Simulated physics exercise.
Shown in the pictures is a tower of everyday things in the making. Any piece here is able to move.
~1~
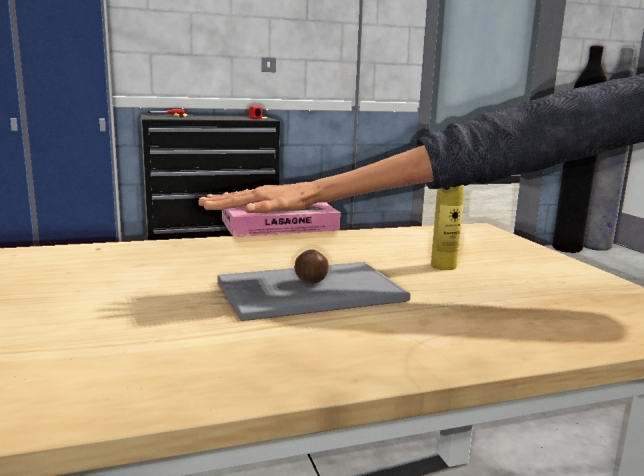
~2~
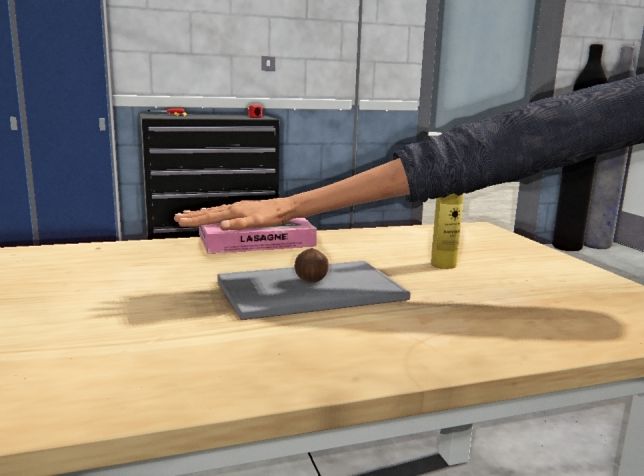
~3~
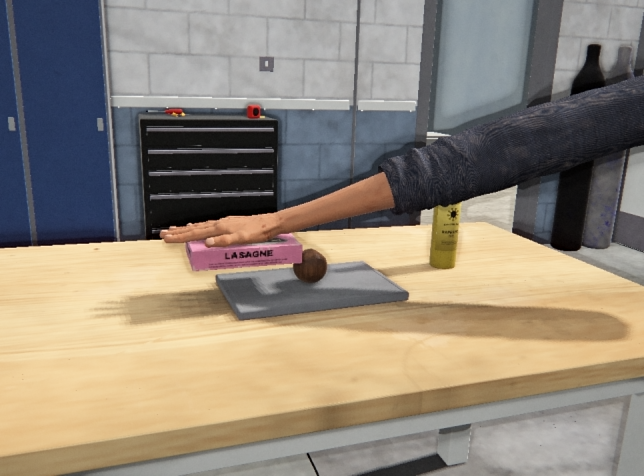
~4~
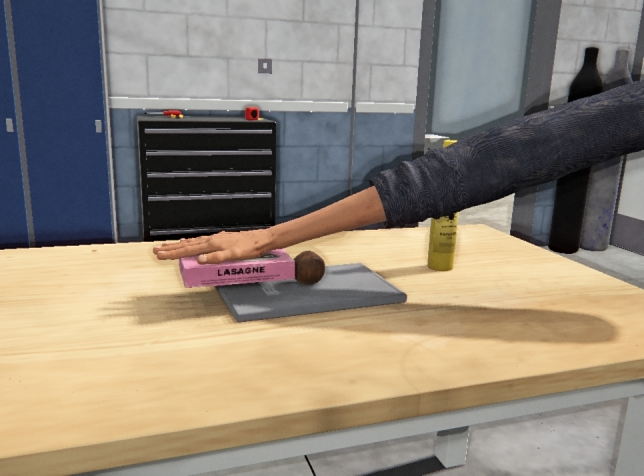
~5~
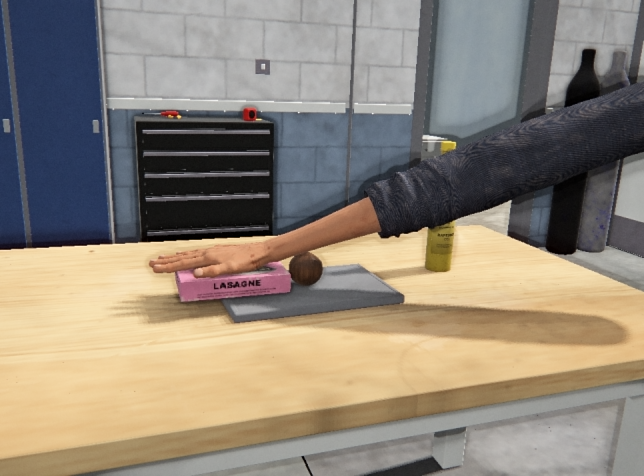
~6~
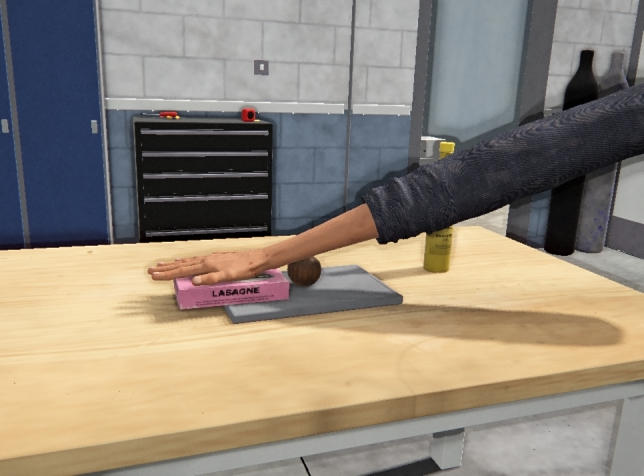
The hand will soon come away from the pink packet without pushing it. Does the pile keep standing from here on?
Yes - nothing comes down.
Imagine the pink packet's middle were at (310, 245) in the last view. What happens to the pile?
The pile tumbles.
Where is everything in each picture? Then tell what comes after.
In the first frame, still above its spot; pink packet (279, 216); grey tray (311, 288).
In the second frame, still above its spot; pink packet (256, 231); brown onion (312, 265).
In the third frame, still above its spot; pink packet (242, 247).
In the fourth frame, still above its spot; pink packet (235, 263); grey tray (308, 289).
In the fifth frame, still above its spot; pink packet (231, 275); brown onion (306, 268).
In the sixth frame, set down, still held; pink packet (229, 283).
Then, 0.50 s on from there, no change.
Then, 1.30 s on from there, pink packet resting near (229, 283).
In the end, all 4 unmoved. At the end, from the last picture's camera, pink packet near (229, 283). The pile stays up.
